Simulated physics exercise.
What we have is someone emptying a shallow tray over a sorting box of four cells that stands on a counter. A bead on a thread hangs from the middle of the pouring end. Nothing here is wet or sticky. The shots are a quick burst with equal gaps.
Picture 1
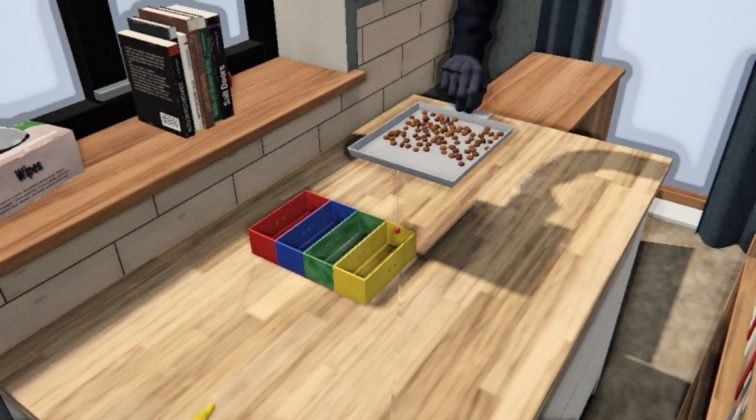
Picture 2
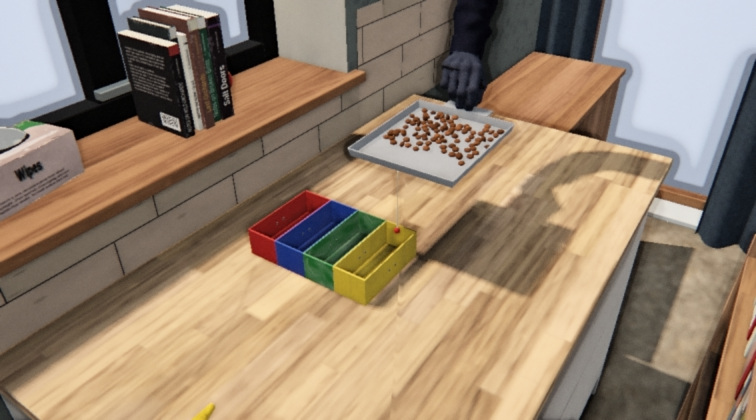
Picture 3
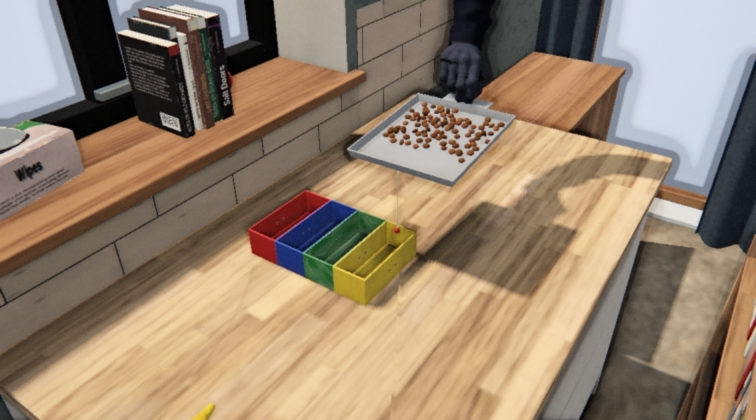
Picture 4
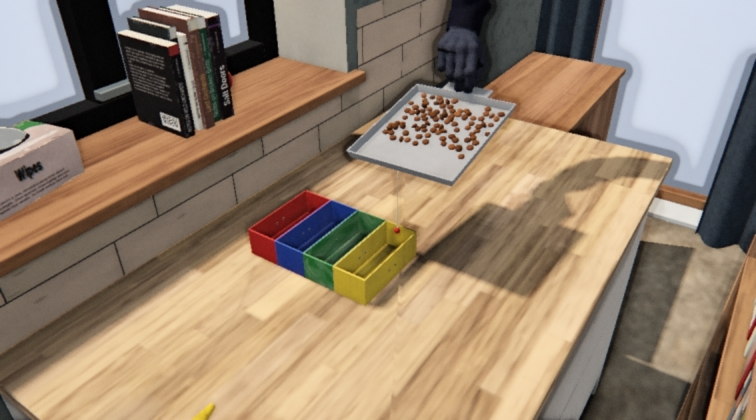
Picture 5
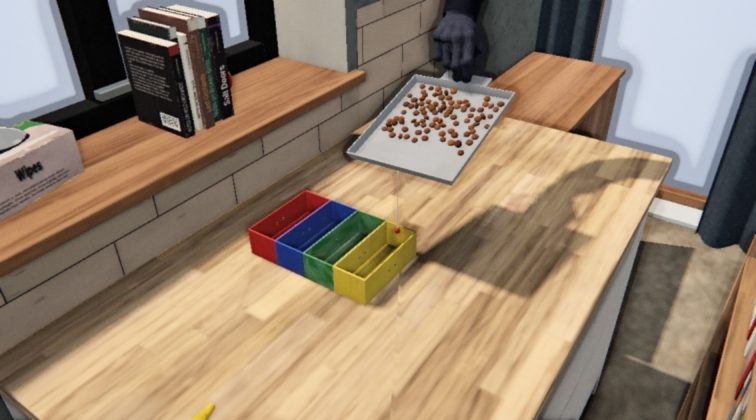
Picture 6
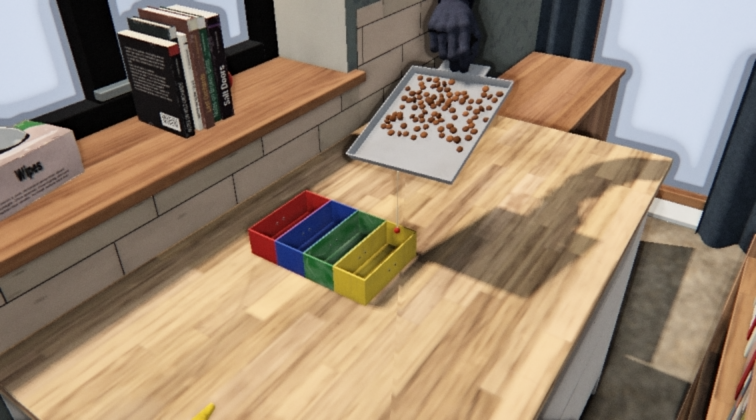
At the start, a gray tray scattered with small brown pieces lies level on a wooden counter, a dark gloved hand at its far end, behind a box of red, blue, green and yellow cells. The hand then gradually raises the far end, and the tray slants more steeply toward the box.
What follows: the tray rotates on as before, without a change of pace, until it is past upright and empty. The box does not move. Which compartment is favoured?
The green one ends fullest.
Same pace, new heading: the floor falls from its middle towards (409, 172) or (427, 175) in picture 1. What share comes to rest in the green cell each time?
In turn 10 and 0 in a hundred.
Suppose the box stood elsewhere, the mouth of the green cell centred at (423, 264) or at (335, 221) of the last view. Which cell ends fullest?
At the first place the red cell, at the second the yellow cell.
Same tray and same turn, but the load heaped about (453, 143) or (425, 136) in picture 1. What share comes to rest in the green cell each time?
Near 30 % and 50 %.
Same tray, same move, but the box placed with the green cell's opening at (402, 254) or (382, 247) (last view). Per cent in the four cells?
In turn 100 and 100 in a hundred.
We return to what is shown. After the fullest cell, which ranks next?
It is the yellow one.
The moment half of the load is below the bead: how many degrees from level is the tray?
At about 90°.
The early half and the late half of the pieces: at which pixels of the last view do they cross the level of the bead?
The first part at (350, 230); the rest at (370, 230).
Soon after the last picture, tray tipped steeply; most on the tray; about a quarter falling or outside the box.
A little later, tray tipped past a quarter turn; about a quarter on the tray; about a third in the green cell; a small part in the yellow cell; a small part in the blue cell; a stray few in the red cell; about a quarter falling or outside the box.
Later still, tray tipped past a quarter turn; about half in the green cell; about a quarter in the yellow cell; a small part in the blue cell; a stray few in the red cell; about a quarter falling or outside the box.
At rest, tray tipped past a quarter turn; about half in the green cell; about a quarter in the yellow cell; a small part in the blue cell; a stray few in the red cell; about a quarter outside the box.
